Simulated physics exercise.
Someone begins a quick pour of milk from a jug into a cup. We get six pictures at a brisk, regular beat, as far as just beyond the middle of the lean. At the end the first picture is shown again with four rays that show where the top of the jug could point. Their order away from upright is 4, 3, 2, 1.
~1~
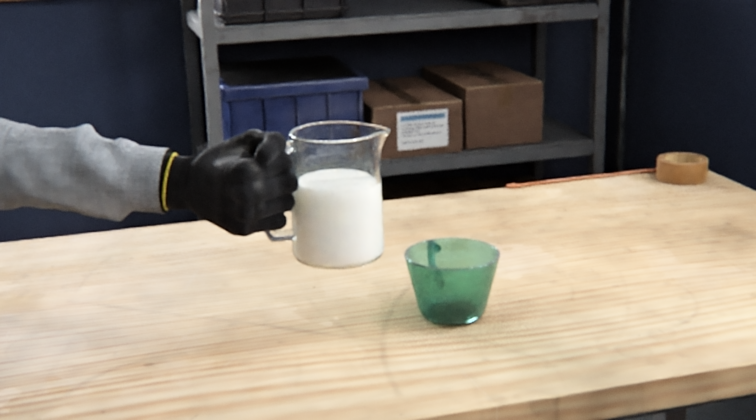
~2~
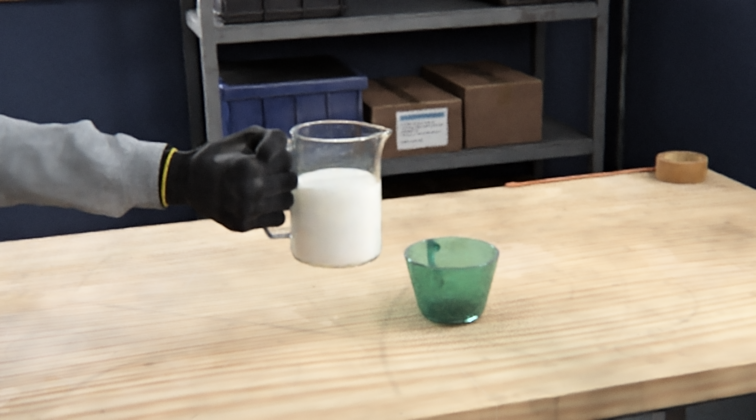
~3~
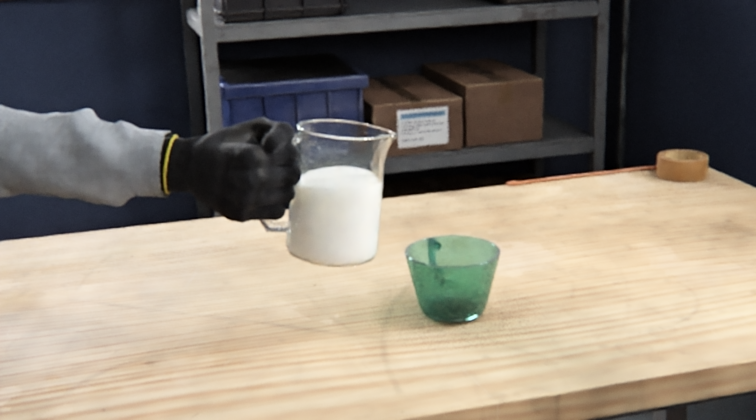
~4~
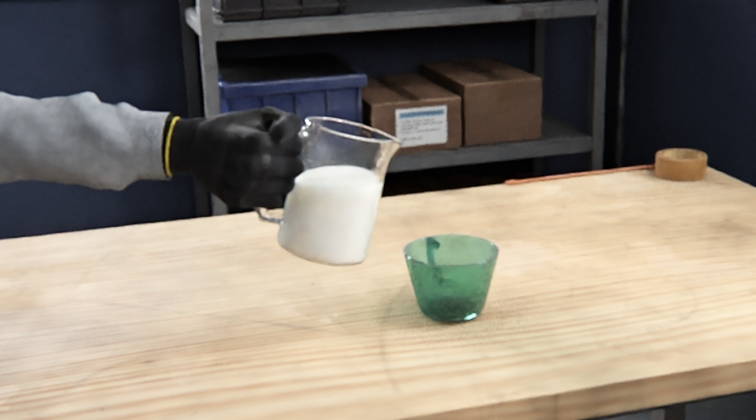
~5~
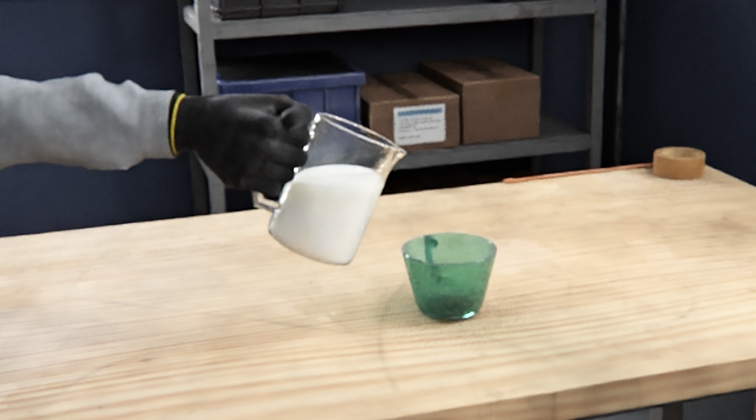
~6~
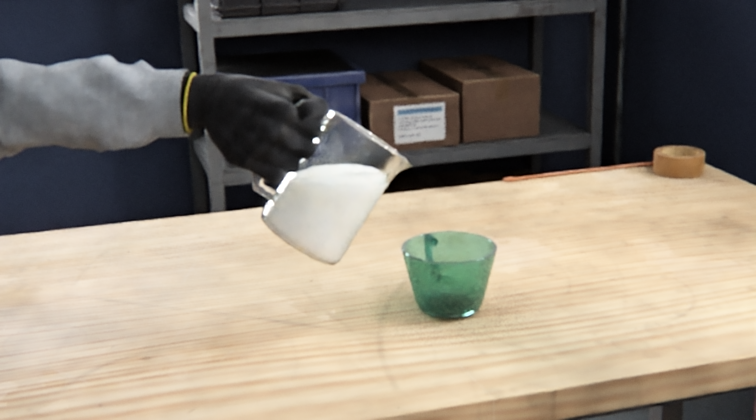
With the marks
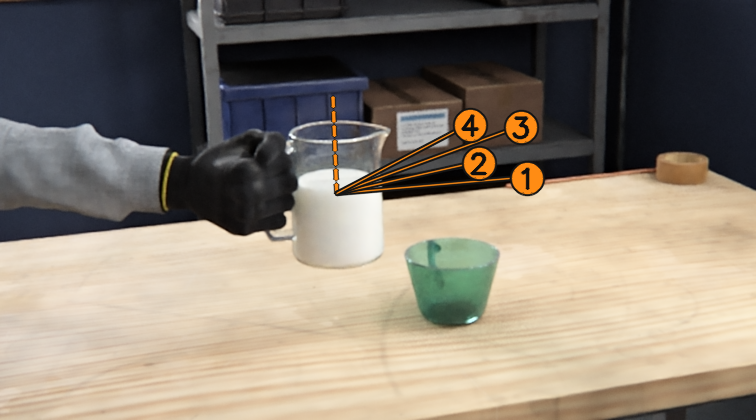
A black-gloved hand held a clear glass jug of milk upright above a wooden table, left of a green cup, then steadily tilted it rightward, with the milk still inside.
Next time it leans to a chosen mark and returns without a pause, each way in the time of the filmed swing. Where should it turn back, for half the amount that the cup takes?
Mark 3.
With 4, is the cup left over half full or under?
Under.
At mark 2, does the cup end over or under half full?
Over.
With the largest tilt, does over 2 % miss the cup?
Yes, it does.
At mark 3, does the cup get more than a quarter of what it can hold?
Yes, clearly.
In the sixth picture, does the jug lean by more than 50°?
No, it does not.
On the marked copy, 1 at (510, 178); 2 at (463, 165); 3 at (505, 131); 4 at (454, 131).
Choosing 1, the cup ends with about 77 % of what it can hold; 18 % of the milk is spilt.
Choosing 2, the cup ends with about 66 % of what it can hold; 11 % of the milk is spilt.
Choosing 3, the cup ends with about 53 % of what it can hold; 4 % of the milk is spilt.
Choosing 4, the cup ends with about 34 % of what it can hold.
